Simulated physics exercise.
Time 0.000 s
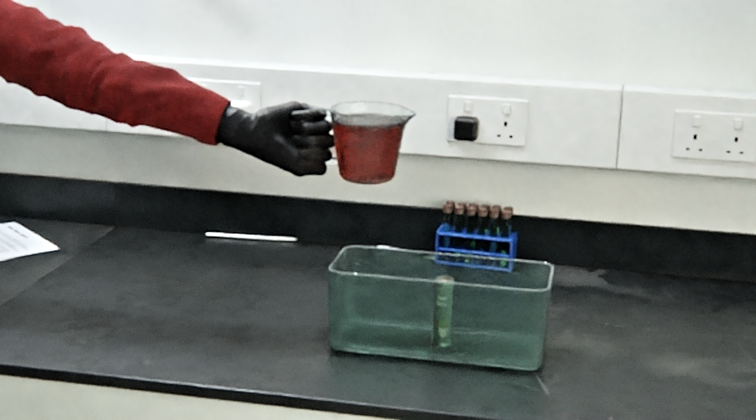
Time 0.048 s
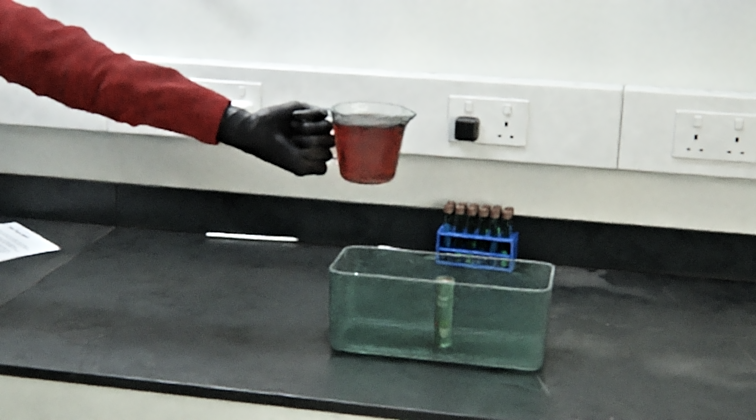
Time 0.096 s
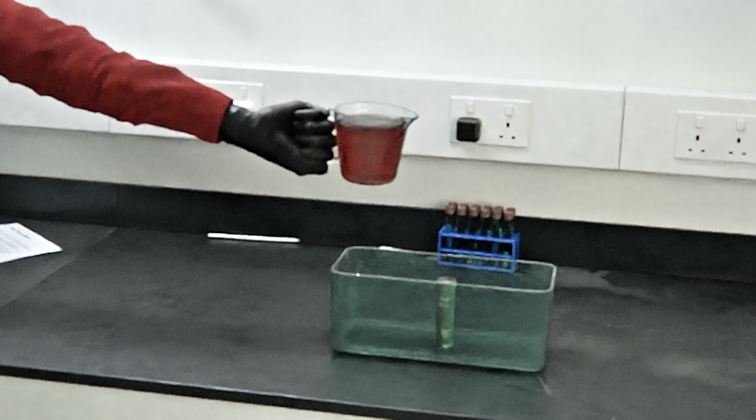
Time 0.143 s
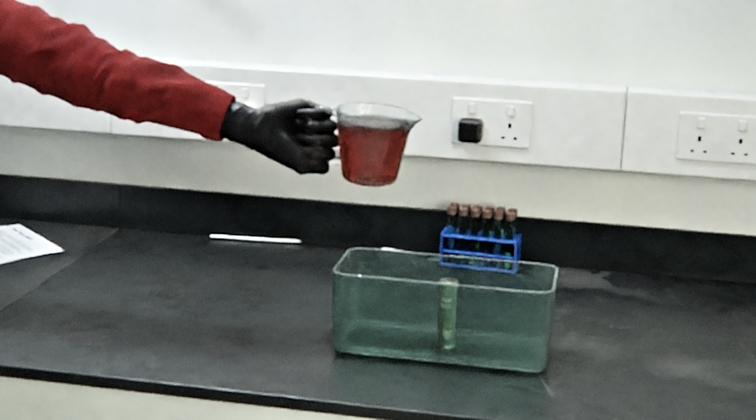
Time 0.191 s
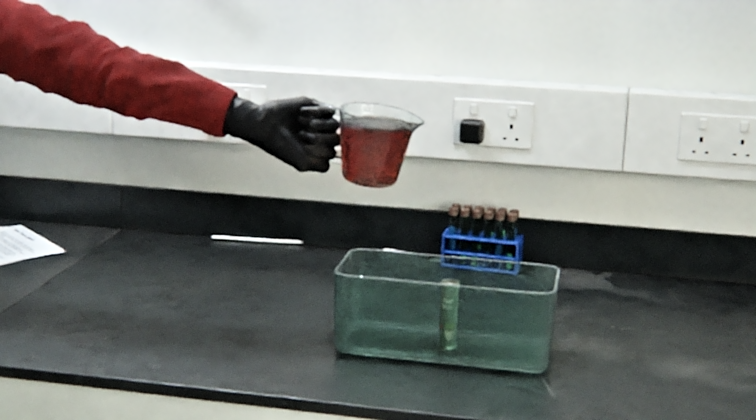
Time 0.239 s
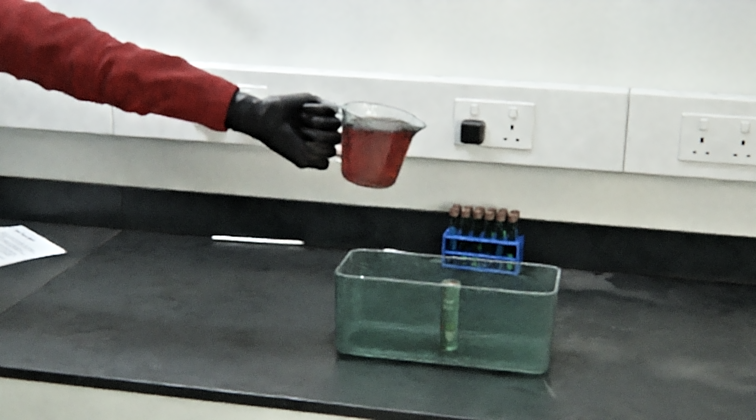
A black-gloved hand holds up a jug of red-brown liquid and tilts it slightly rightward.
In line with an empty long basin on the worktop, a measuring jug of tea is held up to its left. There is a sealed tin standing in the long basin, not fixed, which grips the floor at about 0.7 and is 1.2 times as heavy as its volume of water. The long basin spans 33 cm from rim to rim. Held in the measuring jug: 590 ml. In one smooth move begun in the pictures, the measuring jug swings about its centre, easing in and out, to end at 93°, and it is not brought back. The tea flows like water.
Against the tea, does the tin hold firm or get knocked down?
It holds firm.
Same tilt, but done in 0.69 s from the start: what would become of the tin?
Then the tin does not tip.
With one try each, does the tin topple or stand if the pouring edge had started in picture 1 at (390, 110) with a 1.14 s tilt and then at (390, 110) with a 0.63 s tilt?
Try 1: Tipped over; try 2: Tipped over.
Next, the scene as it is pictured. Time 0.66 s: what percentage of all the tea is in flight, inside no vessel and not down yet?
My guess is roughly 20 %.
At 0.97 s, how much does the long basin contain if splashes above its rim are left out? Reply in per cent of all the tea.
The share is close to 50 percent.
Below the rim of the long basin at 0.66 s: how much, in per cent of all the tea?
About 4%.
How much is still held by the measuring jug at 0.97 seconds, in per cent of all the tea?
Close to 26 in a hundred.
Then, 0.66 s in, the tilt is 58° and 77 per cent is still to pour; the tin stands where it began.
Then, 0.97 s in, the tilt is 88° and 26 per cent is still to pour; the tin stands where it began.
Then, 1.29 s in, the tilt is 93° and 3 per cent is still to pour; the tin stands where it began.
Then, 1.64 s in, the tilt is 93° and 0 per cent is still to pour; the tin stands where it began.
Finally, the tin stands where it began.
